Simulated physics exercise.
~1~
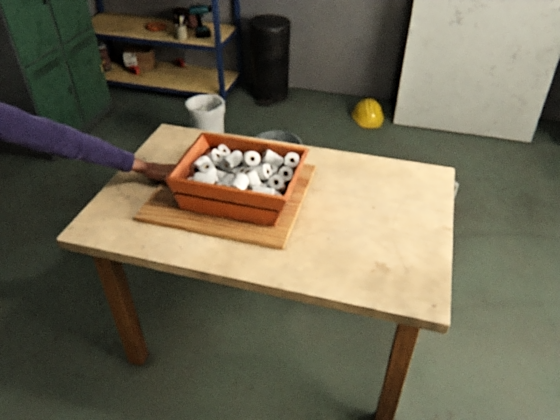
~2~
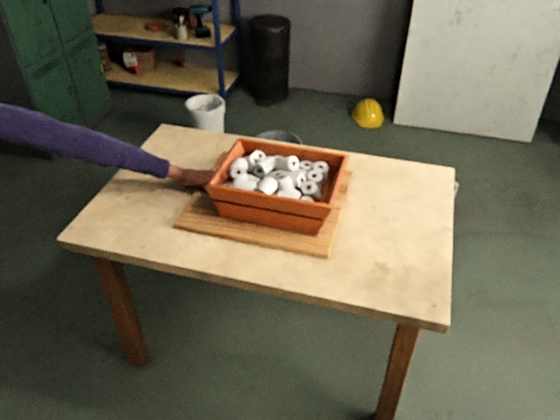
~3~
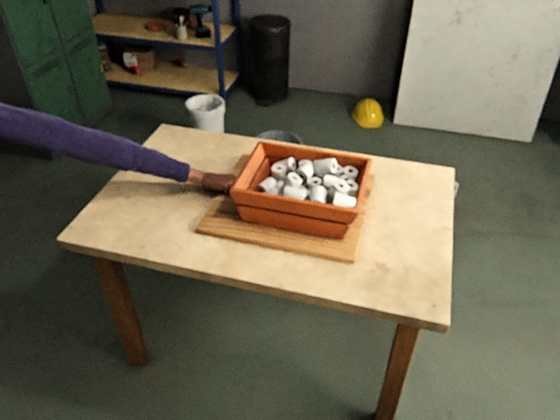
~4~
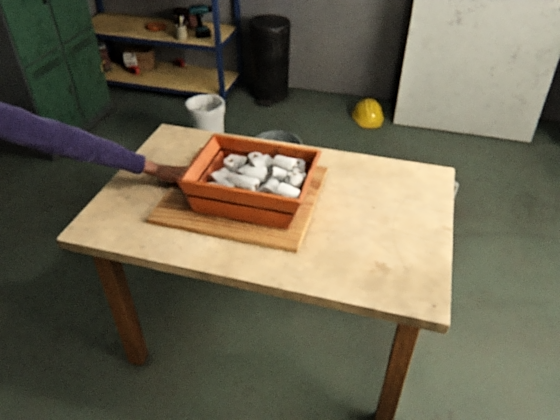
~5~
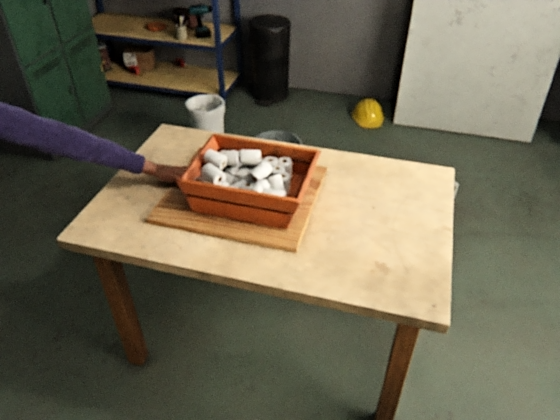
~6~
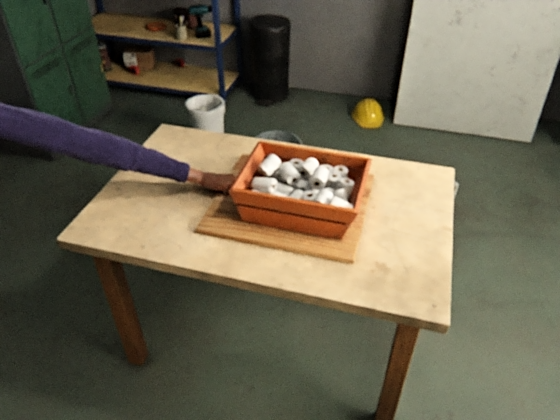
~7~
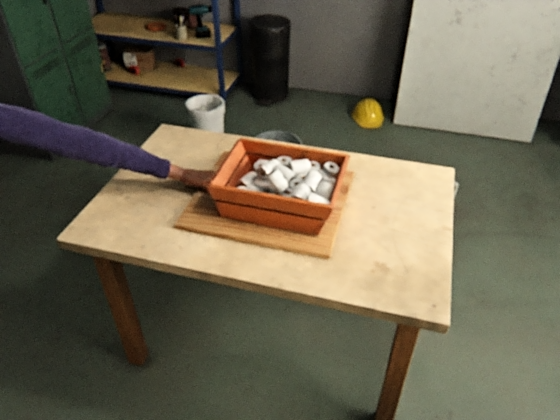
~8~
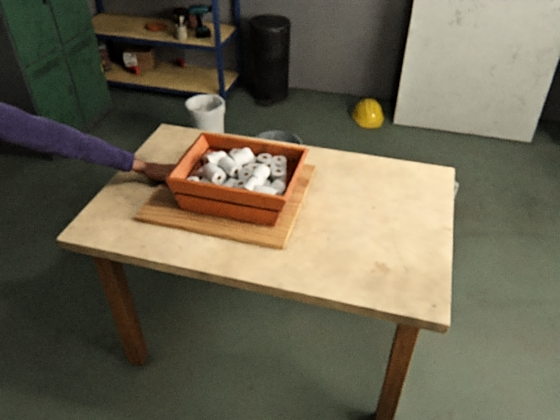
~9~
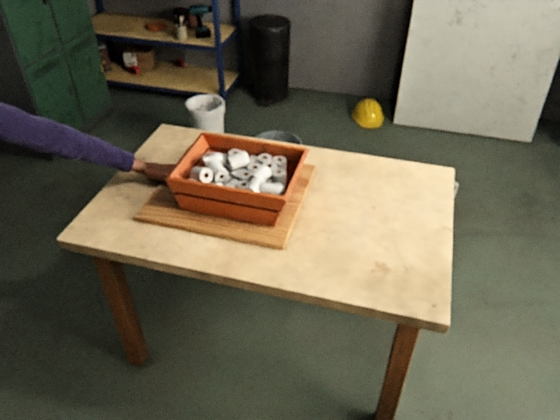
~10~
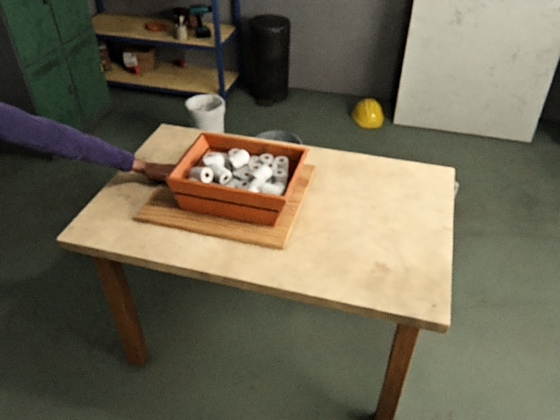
In a dim workroom with shelves, a green locker and a yellow hard hat on the floor, a purple-sleeved arm reaches from the left to a wooden table. The hand holds a board topped with an orange crate full of loose white paper rolls. It slides the load right, then draws it back left, the rolls shifting about inside. The hand pushes the board right a second time and pulls it left again. Finally the board rests near where it started, with the rolls still in the crate and none on the tabletop.
